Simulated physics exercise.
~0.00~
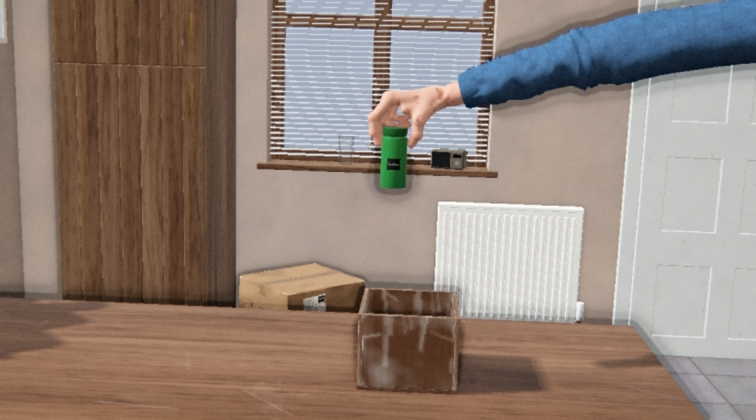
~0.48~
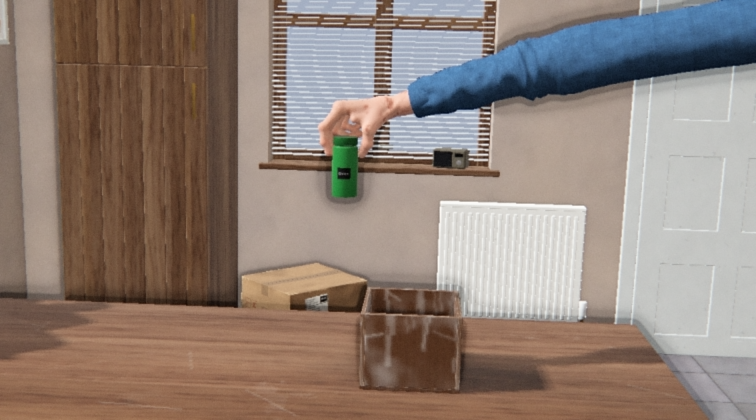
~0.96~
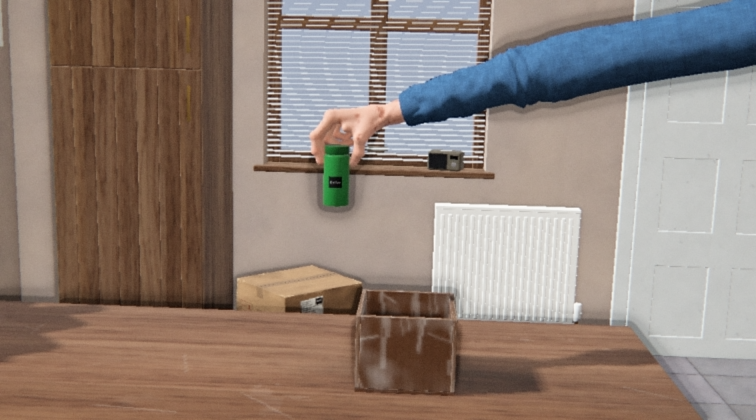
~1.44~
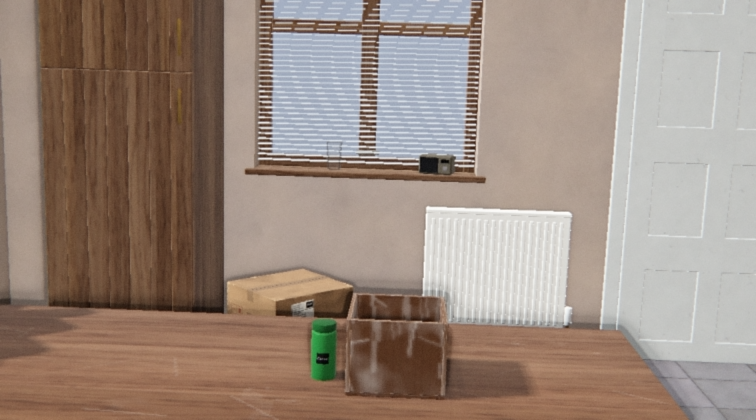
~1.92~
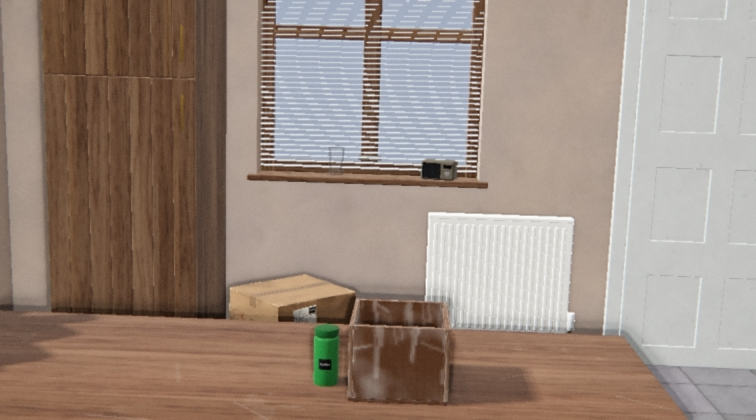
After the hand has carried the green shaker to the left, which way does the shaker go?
The green shaker moves down, ending upright on the table beside the box.
